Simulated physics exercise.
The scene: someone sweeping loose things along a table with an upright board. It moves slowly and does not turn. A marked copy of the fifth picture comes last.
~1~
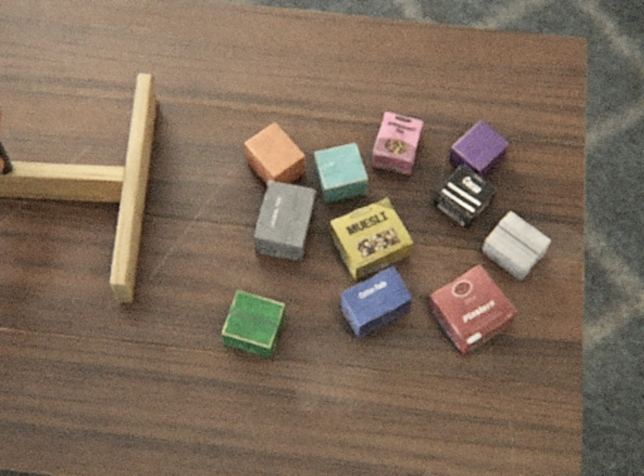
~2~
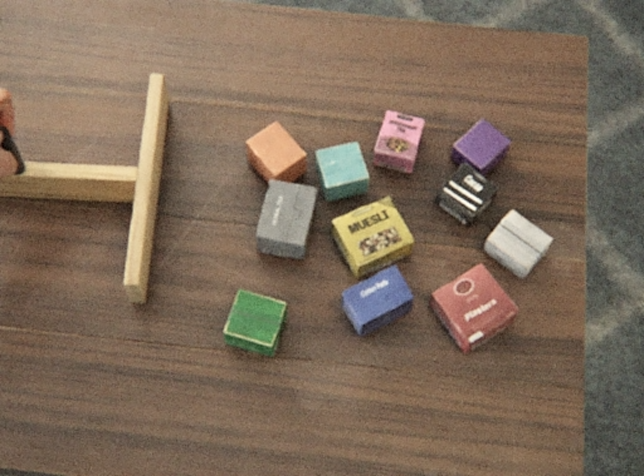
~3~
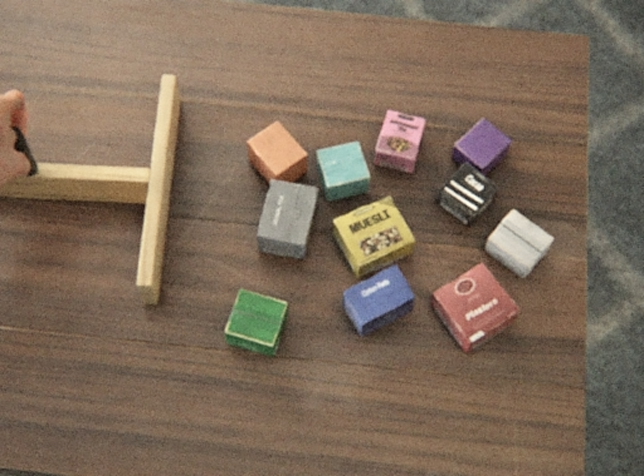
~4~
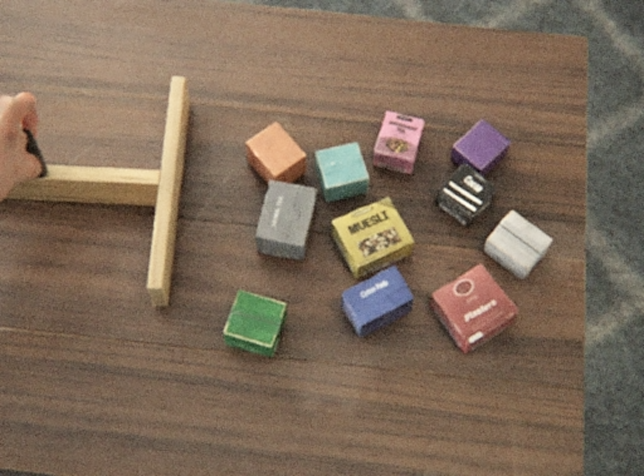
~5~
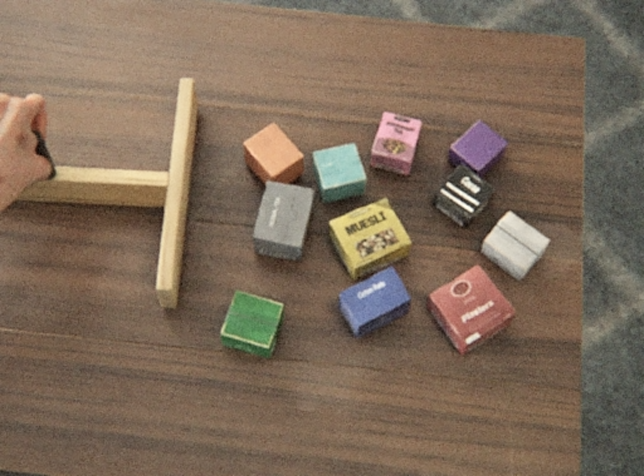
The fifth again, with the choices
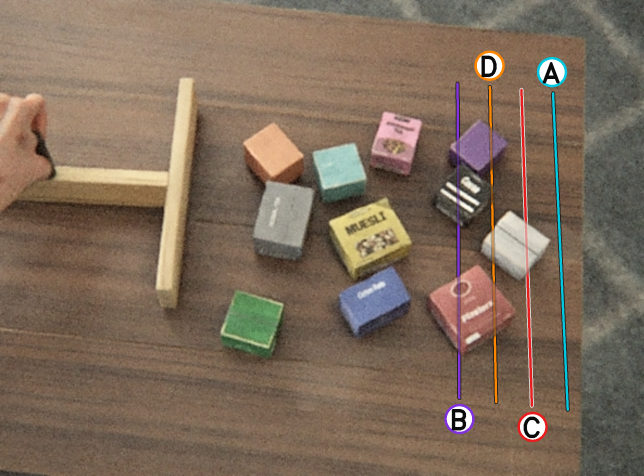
A hand sliding an upright wooden board slowly rightward across a table towards scattered small coloured boxes and blocks, which stay still.
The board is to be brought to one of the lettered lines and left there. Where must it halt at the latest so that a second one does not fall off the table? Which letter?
B is the last line within the limit.
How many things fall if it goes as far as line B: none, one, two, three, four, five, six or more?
In all, one.
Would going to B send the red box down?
No.
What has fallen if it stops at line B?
It is the white box.
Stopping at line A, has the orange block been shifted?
Yes.
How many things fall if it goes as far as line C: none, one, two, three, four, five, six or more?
Six or more.
On the marked copy, A at (560, 242); B at (458, 231); C at (526, 238); D at (493, 235).
Taking B. A third of the way, board (277, 190); green box (285, 340); orange block (313, 169).
Two thirds of the way, board (379, 200); white box (531, 246); black packet (505, 191).
When it is over, board (458, 209); white box over the edge; black packet (570, 190); one fallen.
As for the rest, A drops eight; C drops six; D drops three.
